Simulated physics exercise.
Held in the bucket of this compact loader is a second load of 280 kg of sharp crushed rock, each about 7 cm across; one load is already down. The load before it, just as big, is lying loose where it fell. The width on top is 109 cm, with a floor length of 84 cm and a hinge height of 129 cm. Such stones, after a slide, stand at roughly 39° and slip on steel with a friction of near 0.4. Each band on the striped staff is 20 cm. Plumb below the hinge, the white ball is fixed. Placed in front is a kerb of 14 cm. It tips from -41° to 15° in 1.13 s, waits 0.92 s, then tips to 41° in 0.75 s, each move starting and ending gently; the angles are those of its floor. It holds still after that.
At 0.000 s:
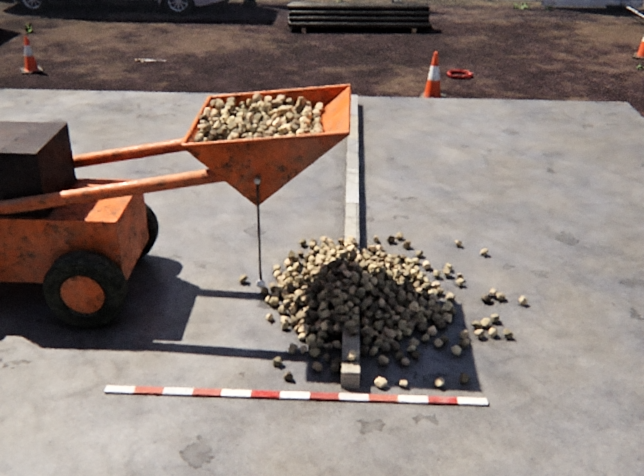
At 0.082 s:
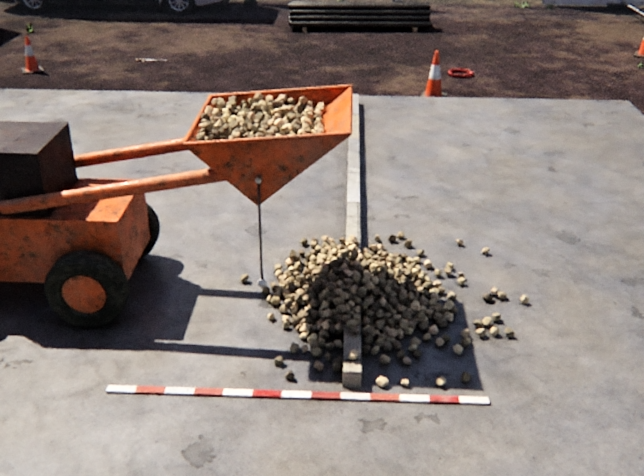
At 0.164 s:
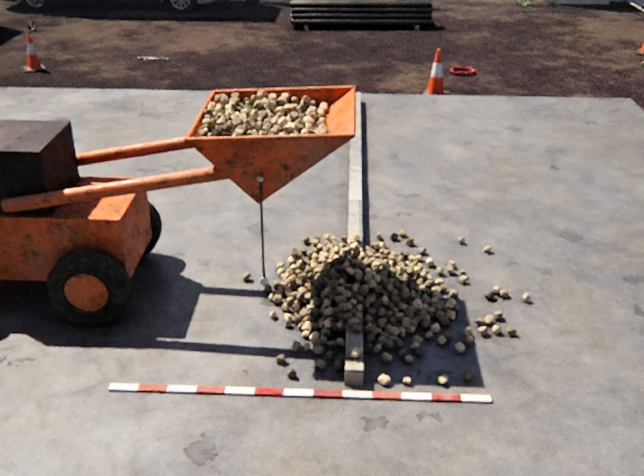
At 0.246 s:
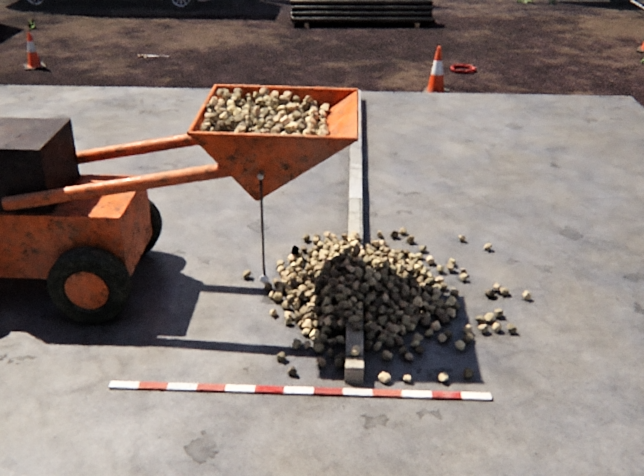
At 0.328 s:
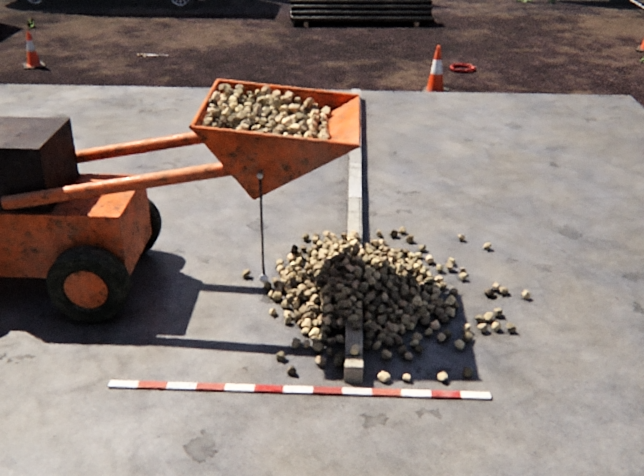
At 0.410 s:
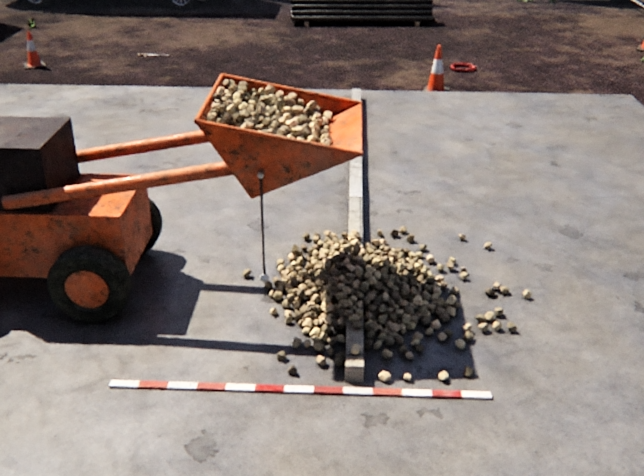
An orange loader held a bucket full of pale stones beside a loose heap spread across a low kerb, then slowly tilted it to the right, the stones shifting slightly inside.
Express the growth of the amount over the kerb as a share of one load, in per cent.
Roughly 69 per cent of a load.
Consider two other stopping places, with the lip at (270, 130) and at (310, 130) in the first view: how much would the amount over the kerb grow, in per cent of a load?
The first position would add some 0 per cent, the second some 20.
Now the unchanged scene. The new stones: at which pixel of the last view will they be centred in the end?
In the last view, somewhere near (378, 271).
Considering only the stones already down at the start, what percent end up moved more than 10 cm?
Some 5 percent, give or take.
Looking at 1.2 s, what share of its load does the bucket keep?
It still holds about 100 per cent.
After 0.9 s the floor is at 6°; in per cent of one load, 100 in the bucket, 53 on this side of the kerb, 47 over the kerb; the foremost stones are at (502, 295).
After 1.2 s the floor is at 15°; in per cent of one load, 100 in the bucket, 53 on this side of the kerb, 47 over the kerb; the foremost stones are at (502, 295).
After 3.2 s the floor is at 41°; in per cent of one load, 3 in the bucket, 96 on this side of the kerb, 102 over the kerb; the foremost stones are at (501, 285).
After 5.8 s the floor is at 41°; in per cent of one load, 0 in the bucket, 84 on this side of the kerb, 116 over the kerb; the foremost stones are at (501, 285). Net gain over the kerb, 69.
